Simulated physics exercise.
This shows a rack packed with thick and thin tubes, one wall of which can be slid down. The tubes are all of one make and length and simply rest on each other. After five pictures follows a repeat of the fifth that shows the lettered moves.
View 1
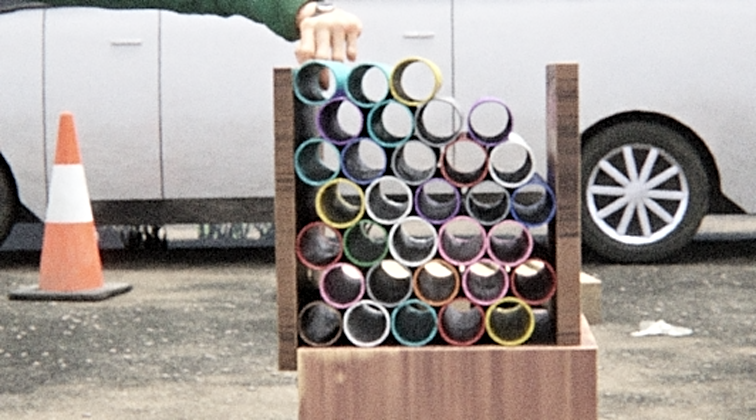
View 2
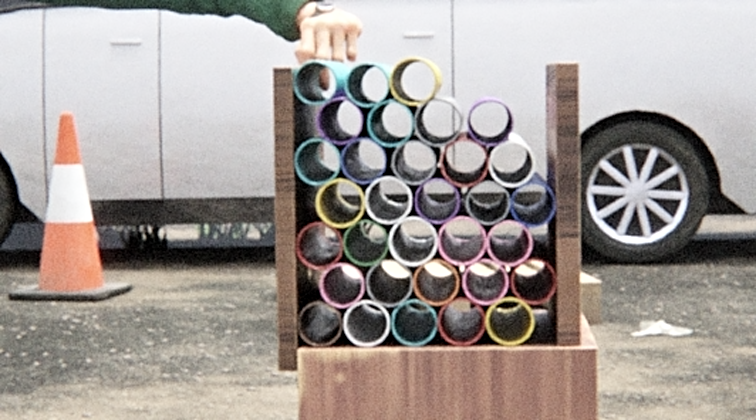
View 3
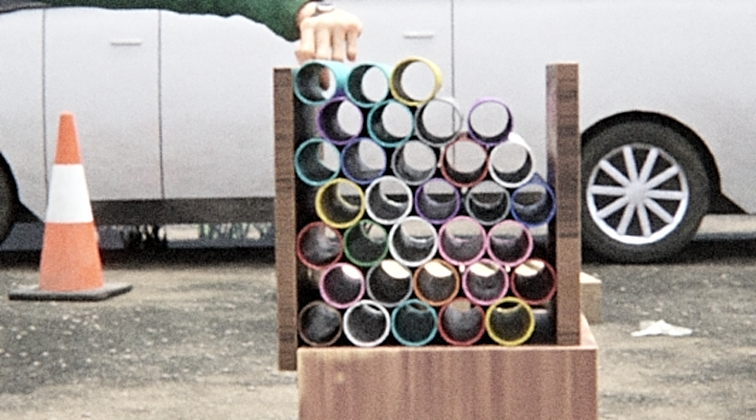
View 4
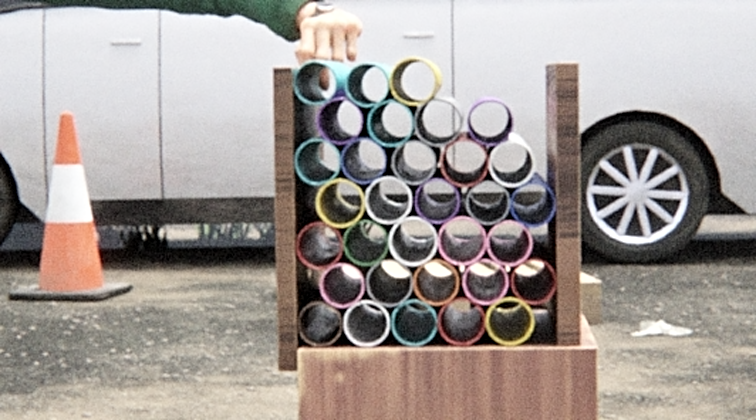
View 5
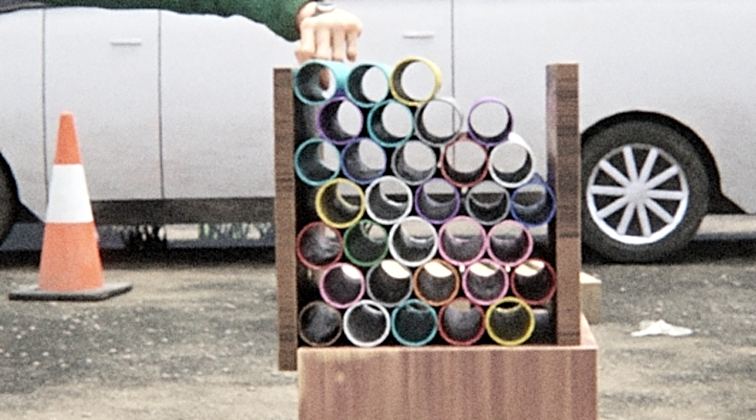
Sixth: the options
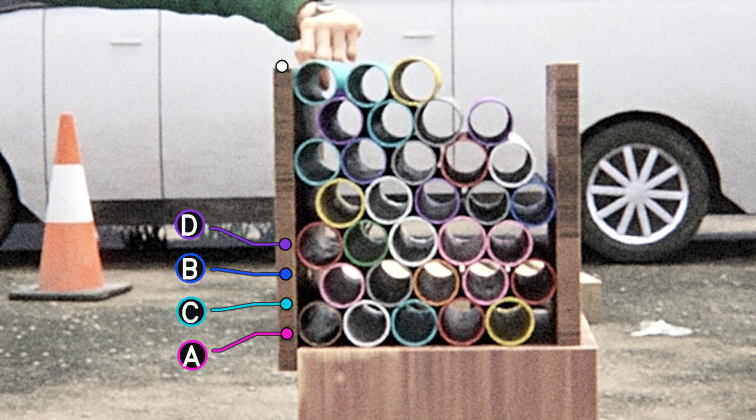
Colourful tubes sitting stacked between wooden boards, a hand resting at the top left, with a traffic cone and pale car behind.
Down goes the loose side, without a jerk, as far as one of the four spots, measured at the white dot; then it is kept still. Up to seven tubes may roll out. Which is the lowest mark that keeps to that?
Mark B is as low as it can go.
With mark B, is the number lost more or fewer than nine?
Fewer than nine.
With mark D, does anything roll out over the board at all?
At D: Yes.
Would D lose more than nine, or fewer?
It loses fewer than nine.
On the marked copy, A at (287, 334); B at (286, 274); C at (286, 304); D at (285, 244); the white dot at (282, 67).
Taking B. A third of the way, top of the board (294, 156).
Two thirds of the way, top of the board (296, 256).
When it is over, top of the board (296, 273), about four out over the board.
As for the rest, A more than seven out over the board; C more than seven out over the board; D about four out over the board.
